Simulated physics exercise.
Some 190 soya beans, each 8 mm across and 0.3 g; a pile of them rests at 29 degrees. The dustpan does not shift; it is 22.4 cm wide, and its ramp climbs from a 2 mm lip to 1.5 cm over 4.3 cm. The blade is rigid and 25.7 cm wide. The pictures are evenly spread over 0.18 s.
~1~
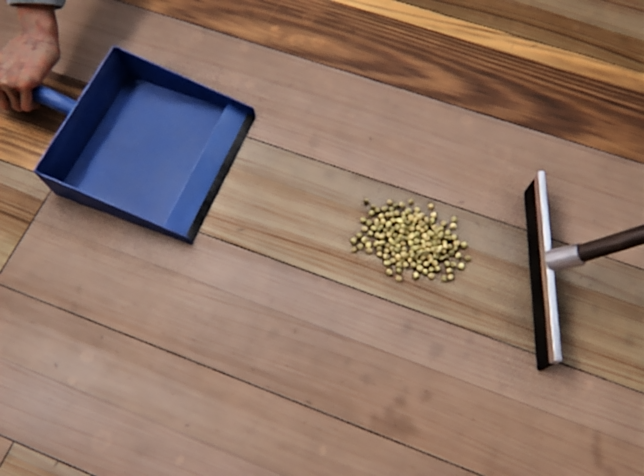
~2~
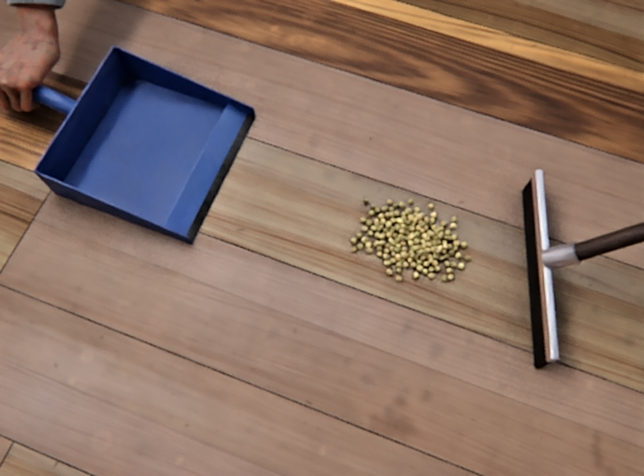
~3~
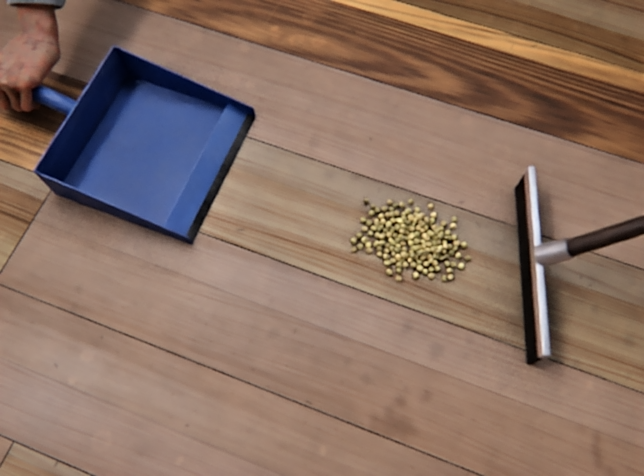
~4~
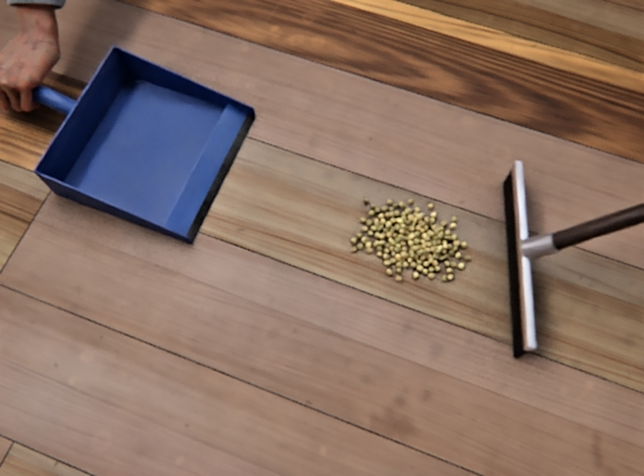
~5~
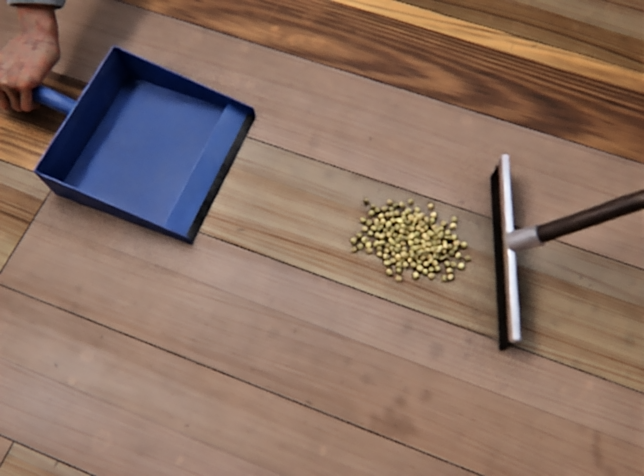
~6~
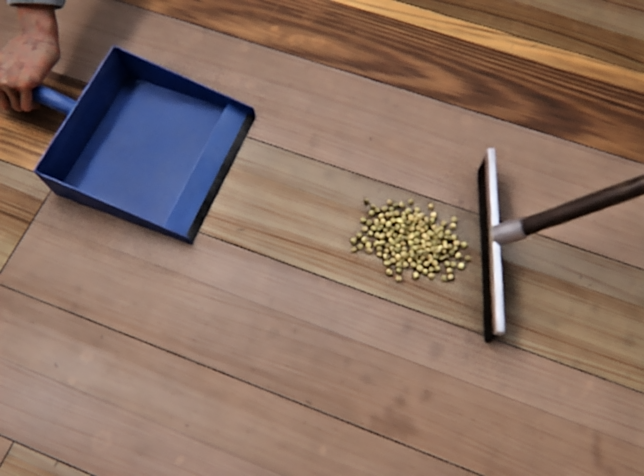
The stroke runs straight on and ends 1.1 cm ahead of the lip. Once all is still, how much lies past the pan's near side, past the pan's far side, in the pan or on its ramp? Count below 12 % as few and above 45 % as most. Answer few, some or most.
Past the pan's near side: Some; past the pan's far side: Few; in the pan or on its ramp: Few.
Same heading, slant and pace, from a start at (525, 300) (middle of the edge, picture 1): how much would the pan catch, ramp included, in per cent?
About 10 per cent.
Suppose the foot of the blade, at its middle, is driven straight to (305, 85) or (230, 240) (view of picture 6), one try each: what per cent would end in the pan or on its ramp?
About 0 and 15 per cent.
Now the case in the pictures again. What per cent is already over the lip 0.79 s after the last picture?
Some 10 per cent.
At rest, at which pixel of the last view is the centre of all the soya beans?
Near (230, 194).
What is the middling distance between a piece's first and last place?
Some 26 cm.
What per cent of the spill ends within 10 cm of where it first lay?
About 0 per cent.
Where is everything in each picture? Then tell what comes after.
Blade from (554, 360) to (539, 178), moved 0.0 cm, 0 of the pieces shifted so far; middle of the pieces at (411, 237); pan at (147, 151), in the first picture.
Blade from (552, 358) to (536, 176), moved 0.4 cm, 0 of the pieces shifted so far; middle of the pieces at (411, 237), in the second picture.
Blade from (543, 354) to (529, 173), moved 1.4 cm, 0 of the pieces shifted so far; middle of the pieces at (411, 237), in the third picture.
Blade from (529, 347) to (517, 167), moved 3.3 cm, 0 of the pieces shifted so far; middle of the pieces at (411, 237), in the fourth picture.
Blade from (514, 339) to (503, 161), moved 5.3 cm, 0 of the pieces shifted so far; middle of the pieces at (411, 237), in the fifth picture.
Blade from (498, 331) to (489, 155), moved 7.3 cm, 0 of the pieces shifted so far; middle of the pieces at (411, 237); pan at (147, 151), in the sixth picture.
Then, 0.29 s after the last picture, middle of the blade 22 cm from the lip; 0 % over the lip, far side 0 %, near side 0 %.
Then, 0.48 s after the last picture, middle of the blade 11 cm from the lip; 0 % over the lip, far side 0 %, near side 10 %.
Then, 0.79 s after the last picture, middle of the blade 5 cm from the lip; 10 % over the lip, far side 5 %, near side 15 %.
In the end, near side 15 %, far side 5 %, pan 5 %, in front of the lip or behind the blade 75 %.
